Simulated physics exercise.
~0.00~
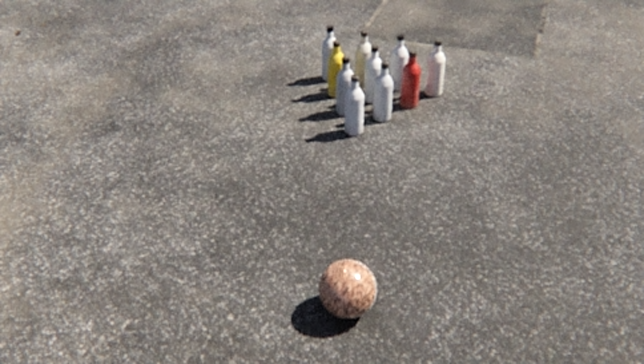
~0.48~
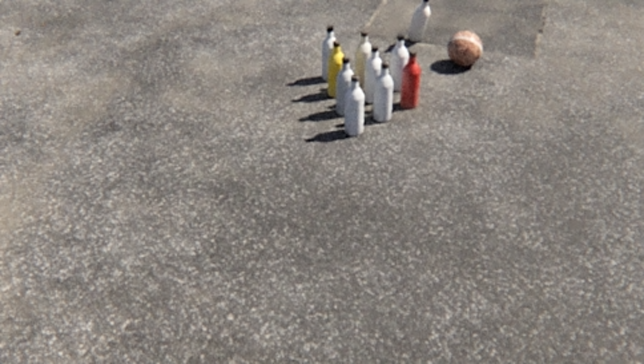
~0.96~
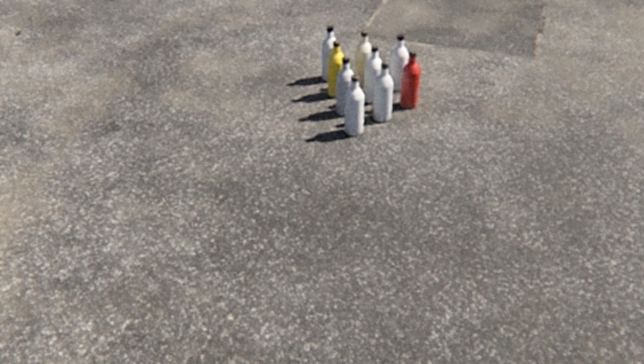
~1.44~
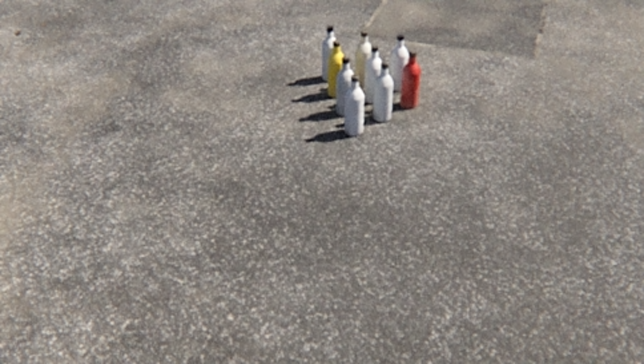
A speckled stone ball rolled away across the pavement toward a wedge of capped bottles, knocked the white one at the back right corner out of the group, and both went out of view, leaving the rest, including the red and yellow ones, standing.
